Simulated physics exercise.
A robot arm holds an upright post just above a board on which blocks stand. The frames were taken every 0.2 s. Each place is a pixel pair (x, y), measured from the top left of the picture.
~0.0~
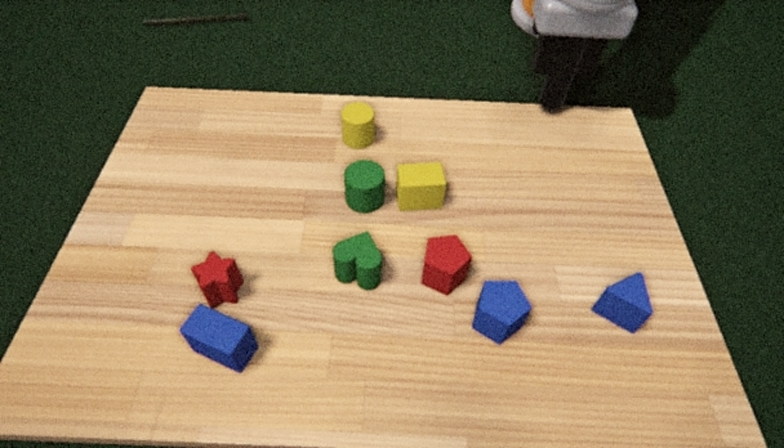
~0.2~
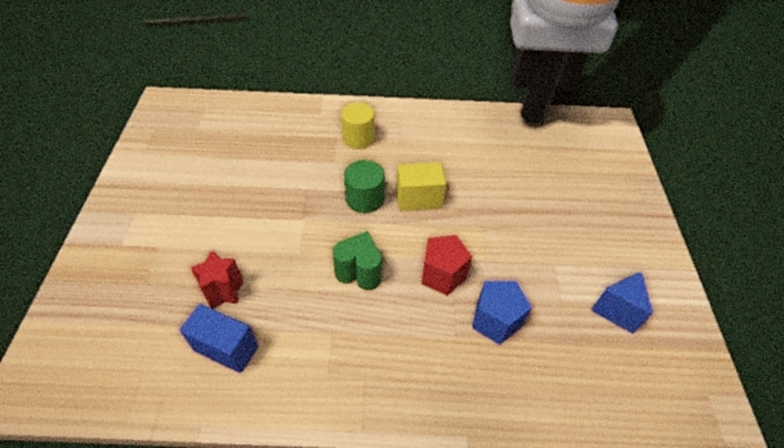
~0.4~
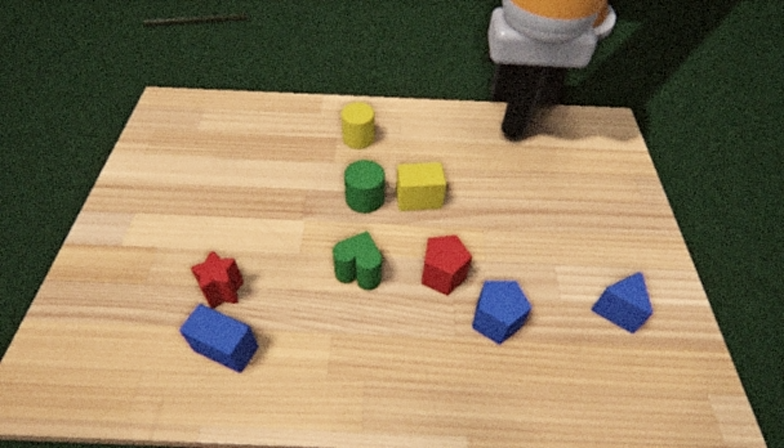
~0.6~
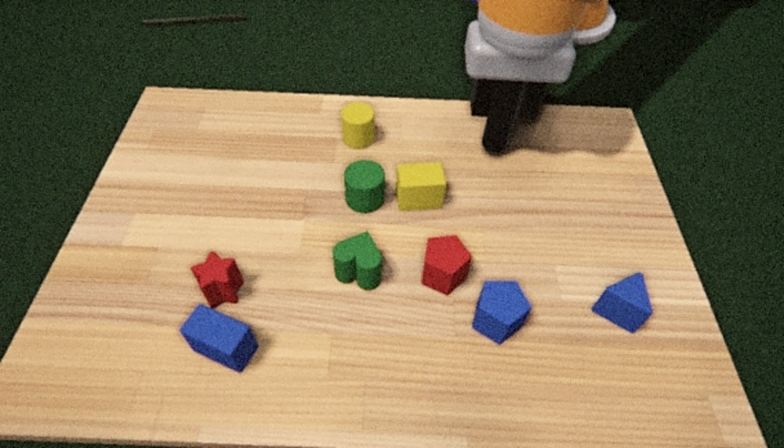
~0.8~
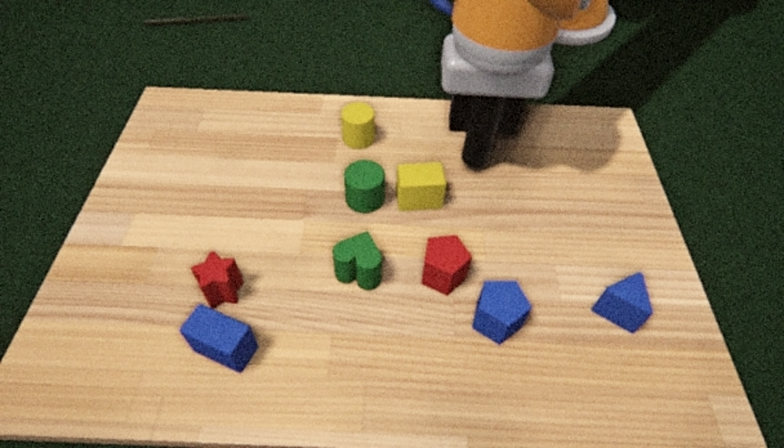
On a wooden board scattered with red, blue, green and yellow blocks, a robot arm moved its dark post in from the upper right, drifting left and nearer the yellow oblong without touching any blocks.
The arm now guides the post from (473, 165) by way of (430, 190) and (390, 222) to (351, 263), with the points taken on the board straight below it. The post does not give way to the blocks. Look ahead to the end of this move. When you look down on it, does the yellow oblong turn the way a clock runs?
Yes, that is what happens.
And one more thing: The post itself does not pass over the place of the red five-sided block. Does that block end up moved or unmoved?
At the end of the path, the red five-sided block remains in its old spot.
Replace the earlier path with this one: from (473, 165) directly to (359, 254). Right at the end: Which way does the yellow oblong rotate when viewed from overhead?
From the top: Clockwise.
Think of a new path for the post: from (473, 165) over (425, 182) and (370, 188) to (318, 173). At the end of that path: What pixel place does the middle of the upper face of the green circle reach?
The centre of its top face lies at (328, 181).
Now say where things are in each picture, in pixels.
The first frame shows post tip at (551, 102); block tops, green heart at (359, 249); green circle at (365, 173); yellow oblong at (422, 173); red five-sided block at (447, 252).
The second frame shows post at (532, 115); blocks unchanged.
The third frame shows post at (513, 130); blocks unchanged.
The fourth frame shows post at (494, 144); blocks unchanged.
The fifth frame shows post at (474, 158); green heart at (359, 249); green circle at (365, 173); yellow oblong at (422, 173); red five-sided block at (447, 252).
The first path, step by step. One third of the way, post at (431, 183); yellow oblong at (407, 184).
Two thirds of the way, post at (389, 216); yellow oblong at (375, 219), turned 30° clockwise.
At the end, post at (350, 256); green heart at (334, 302), turned 45° anticlockwise; green circle in place; yellow oblong at (333, 265), turned 25° clockwise; red five-sided block in place.
